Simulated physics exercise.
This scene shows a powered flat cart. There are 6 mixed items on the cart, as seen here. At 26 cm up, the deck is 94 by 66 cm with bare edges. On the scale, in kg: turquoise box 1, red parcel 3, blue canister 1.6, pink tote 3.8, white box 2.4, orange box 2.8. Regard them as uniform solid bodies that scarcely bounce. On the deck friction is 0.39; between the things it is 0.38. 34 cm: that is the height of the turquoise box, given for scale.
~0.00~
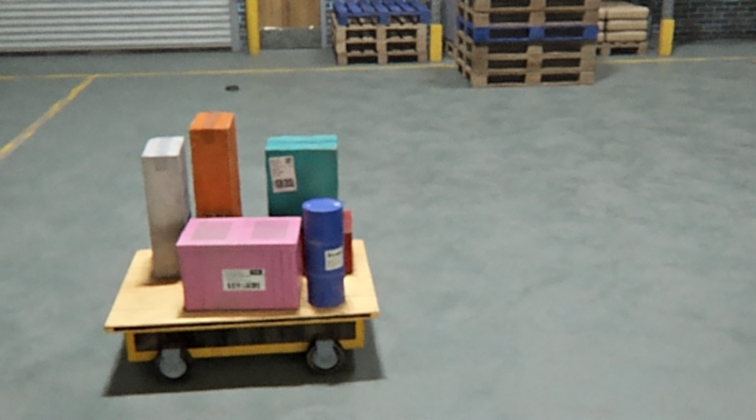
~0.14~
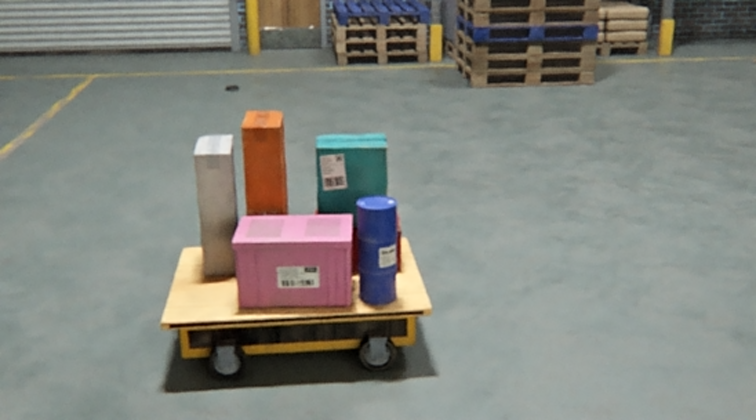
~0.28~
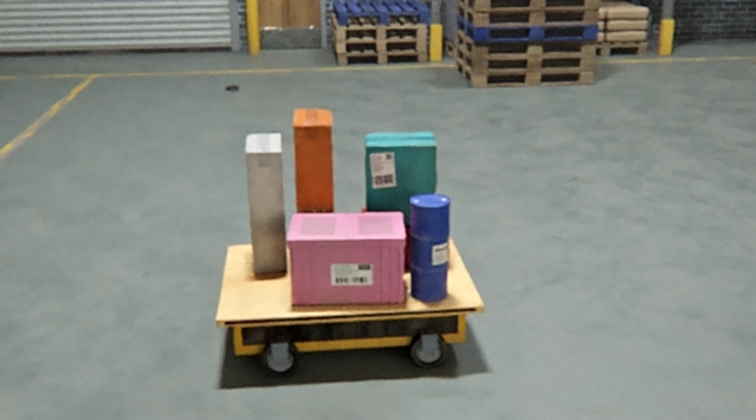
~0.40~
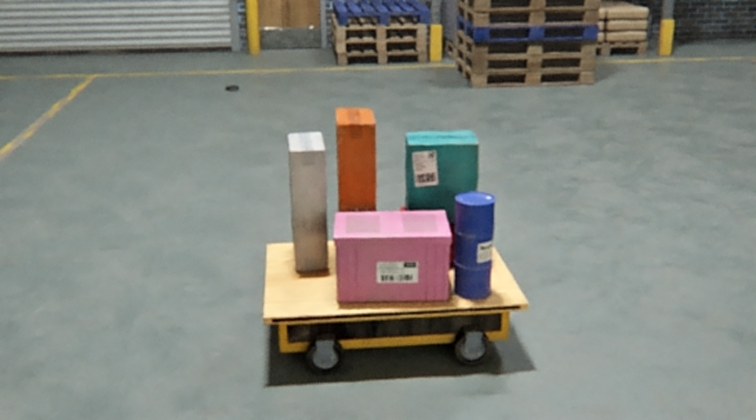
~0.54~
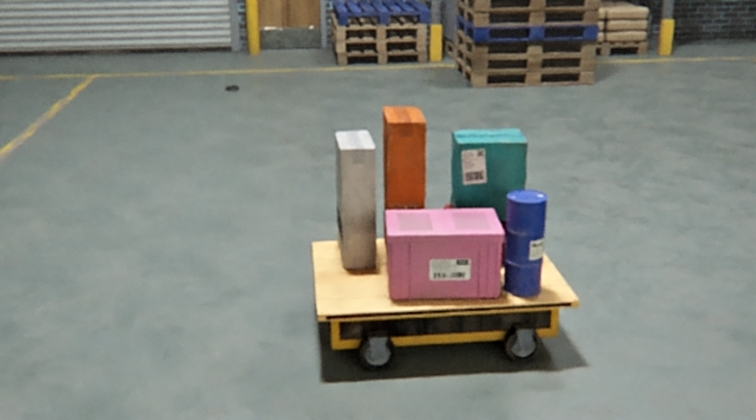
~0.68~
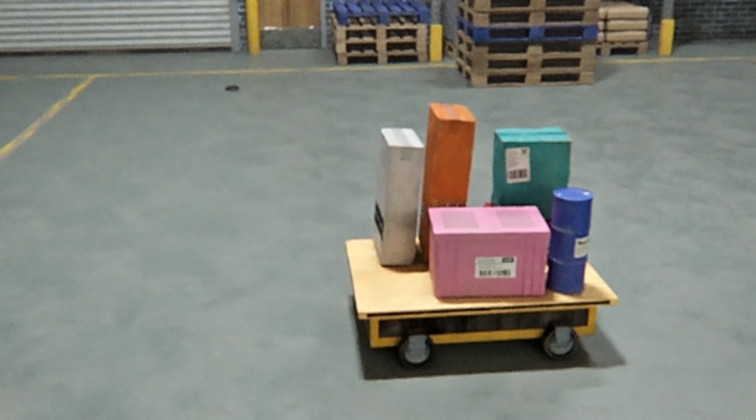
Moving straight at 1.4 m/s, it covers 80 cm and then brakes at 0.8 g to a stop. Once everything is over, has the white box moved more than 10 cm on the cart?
It ends up out of place.
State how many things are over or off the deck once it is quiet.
The answer: 3.
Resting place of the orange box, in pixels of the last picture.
Close to pixel (507, 196) in the final view.
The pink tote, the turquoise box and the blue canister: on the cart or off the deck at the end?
Outcome: The pink tote remains on its support; the turquoise box departs its support; the blue canister remains on its support.
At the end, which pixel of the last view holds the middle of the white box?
It ends up at about (439, 204).
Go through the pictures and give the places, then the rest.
In the first picture, cart has run 0 cm; white box (170, 207); turquoise box (304, 182).
In the second picture, cart has run 20 cm; blue canister (378, 250); pink tote (296, 261).
In the third picture, cart has run 39 cm; orange box (315, 190); turquoise box (400, 178).
In the fourth picture, cart has run 56 cm; blue canister (474, 246).
In the fifth picture, cart has run 76 cm; pink tote (442, 254); orange box (404, 186).
In the sixth picture, cart has run 91 cm; white box (397, 196) leaning 4°; turquoise box (530, 173) slid 3 cm.
After 0.88 s, cart has run 92 cm, stopped; white box leaning 32° near (433, 195); orange box leaning 30°; blue canister leaning 6°.
After 1.08 s, cart has run 92 cm, stopped; turquoise box now off the deck; white box leaning 50° near (449, 200); orange box leaning 50°.
At rest (1.8 s), off the deck, turquoise box; tipped over on the cart, white box and orange box; not toppled but over 10 cm from the start, red parcel, blue canister and pink tote. In the last view, white box near (439, 204).
